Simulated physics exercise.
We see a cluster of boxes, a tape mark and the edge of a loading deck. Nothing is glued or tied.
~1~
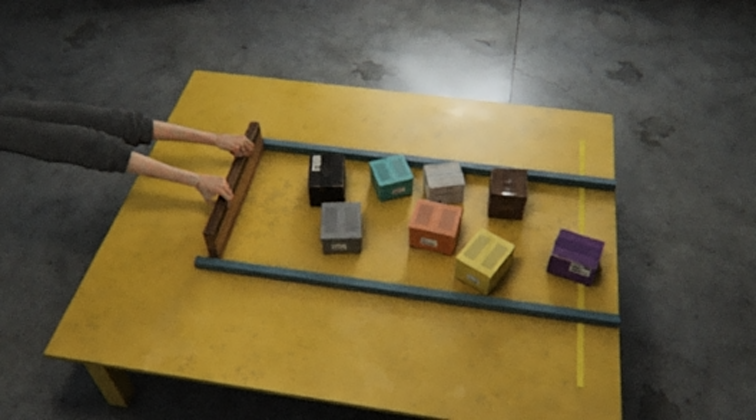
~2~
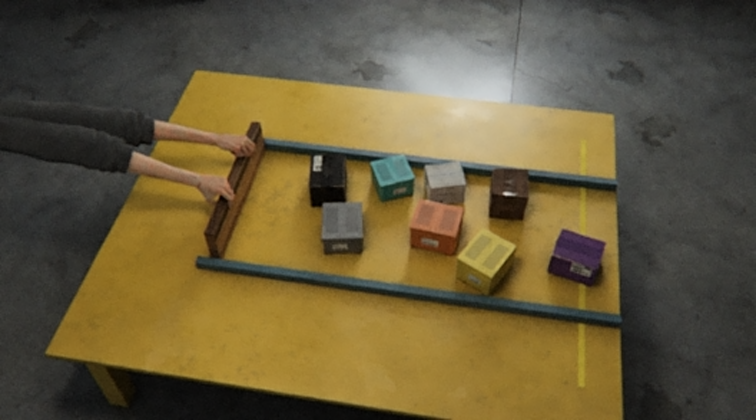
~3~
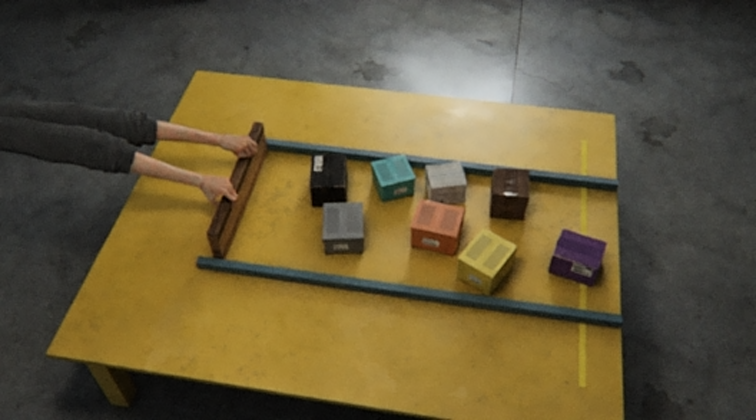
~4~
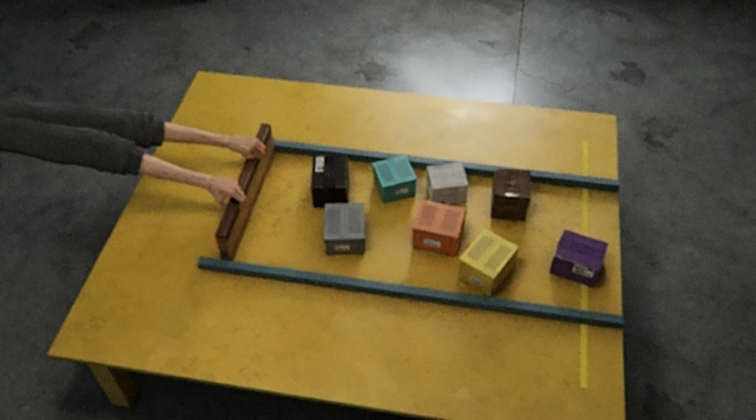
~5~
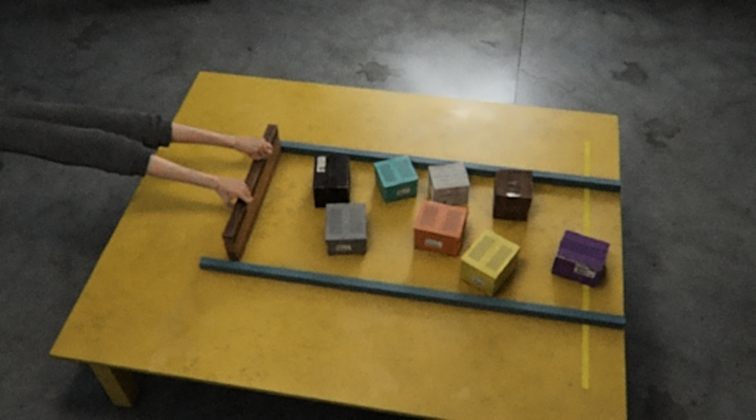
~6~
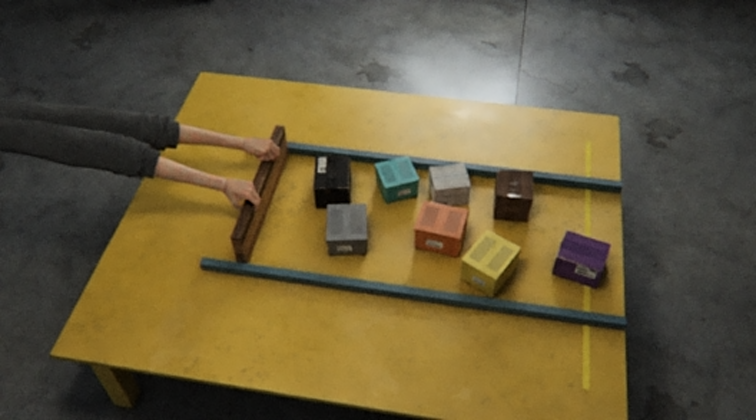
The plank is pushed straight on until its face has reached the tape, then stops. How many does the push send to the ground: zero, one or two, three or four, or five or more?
As it turns out, the number that fall off is five or more.
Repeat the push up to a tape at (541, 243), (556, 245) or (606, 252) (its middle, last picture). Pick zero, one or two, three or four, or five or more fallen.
The falls would be three to four; 3 or 4; 5 or more.
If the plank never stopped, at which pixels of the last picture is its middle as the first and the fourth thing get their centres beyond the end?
At (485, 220) for the first, at (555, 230) for the fourth.
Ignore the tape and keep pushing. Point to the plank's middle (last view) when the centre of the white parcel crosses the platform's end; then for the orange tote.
At (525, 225) for the white parcel; at (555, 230) for the orange tote.
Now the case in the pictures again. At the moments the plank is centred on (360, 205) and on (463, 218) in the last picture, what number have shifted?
The counts are 4 and 7.
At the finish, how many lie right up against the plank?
That makes 2.
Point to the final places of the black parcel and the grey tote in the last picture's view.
Near (609, 218) and (610, 267).
Early on, none off yet; purple parcel at rest near (581, 259); brown parcel at rest near (513, 195); yellow tote at rest near (490, 264).
A while later, none off yet; purple parcel moving near (585, 259); brown parcel travelled well along near (607, 210); yellow tote travelled about its own width near (536, 281).
Finally, the number that fall off is five or more; lost, turquoise tote, orange tote, white parcel, yellow tote, brown parcel and purple parcel.
